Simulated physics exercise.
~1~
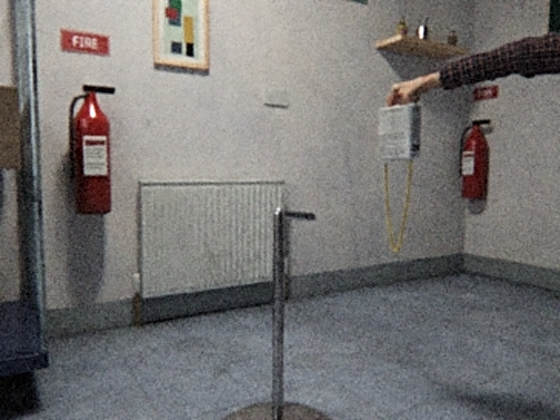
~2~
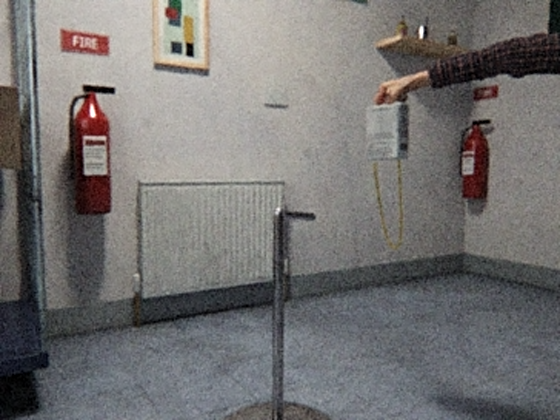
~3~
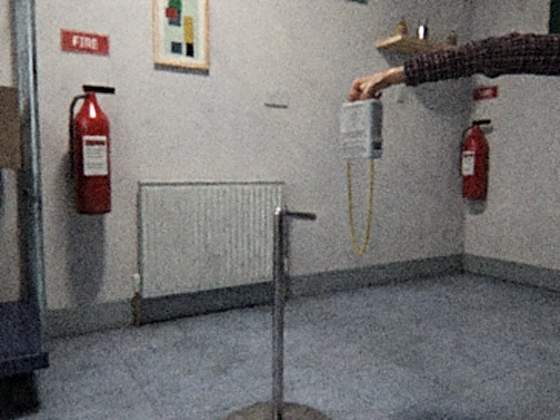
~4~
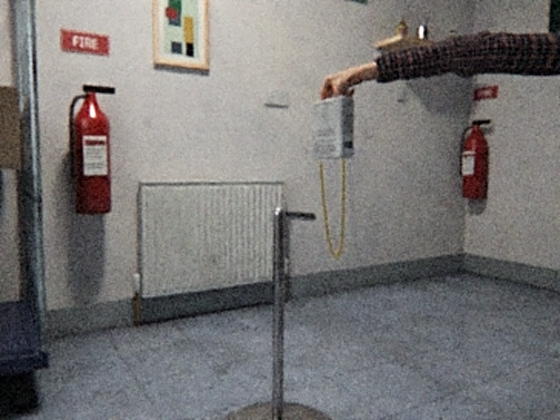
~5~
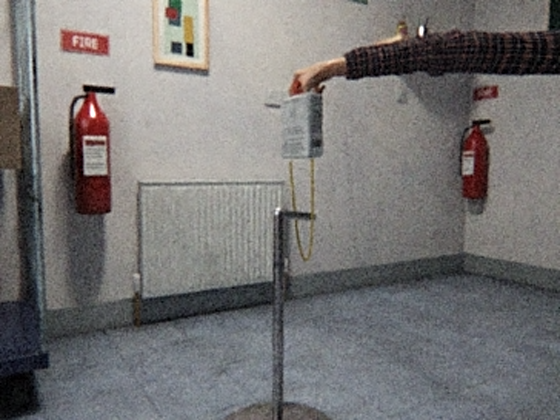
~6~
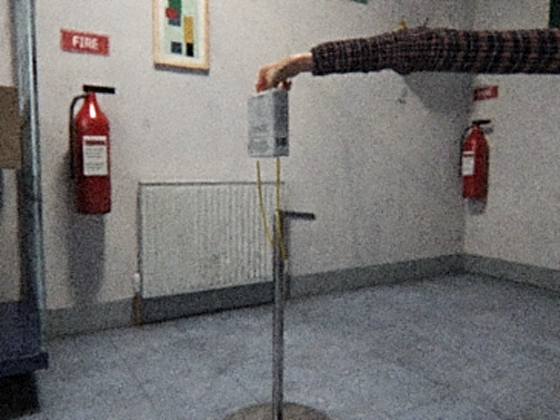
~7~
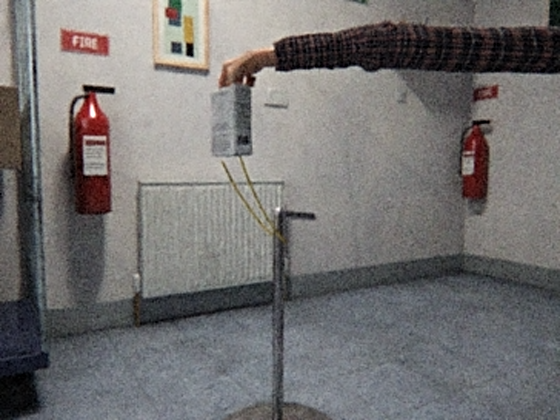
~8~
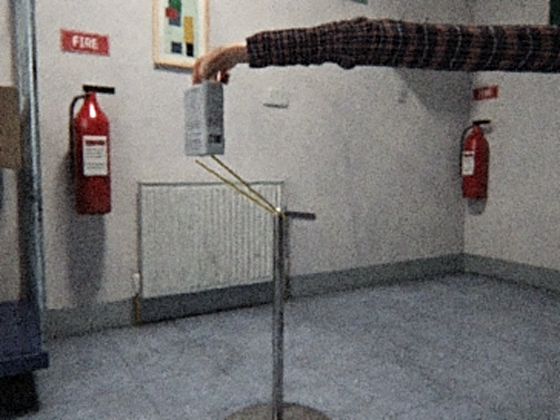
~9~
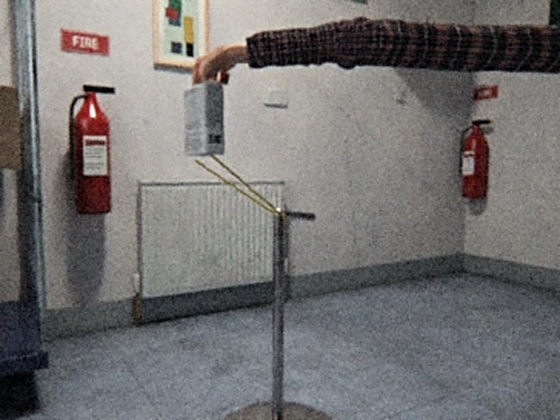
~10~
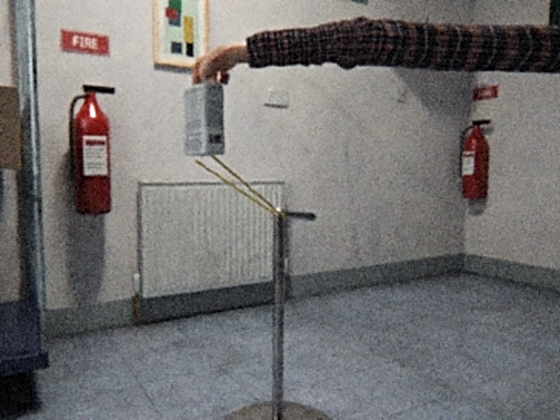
The clip shows a hand in a plaid sleeve carrying a white pouch with a trailing yellowish loop leftward across a room, over a hooked metal post. The loop catches on the post and pulls taut, and the hand stops with the pouch held just past it.
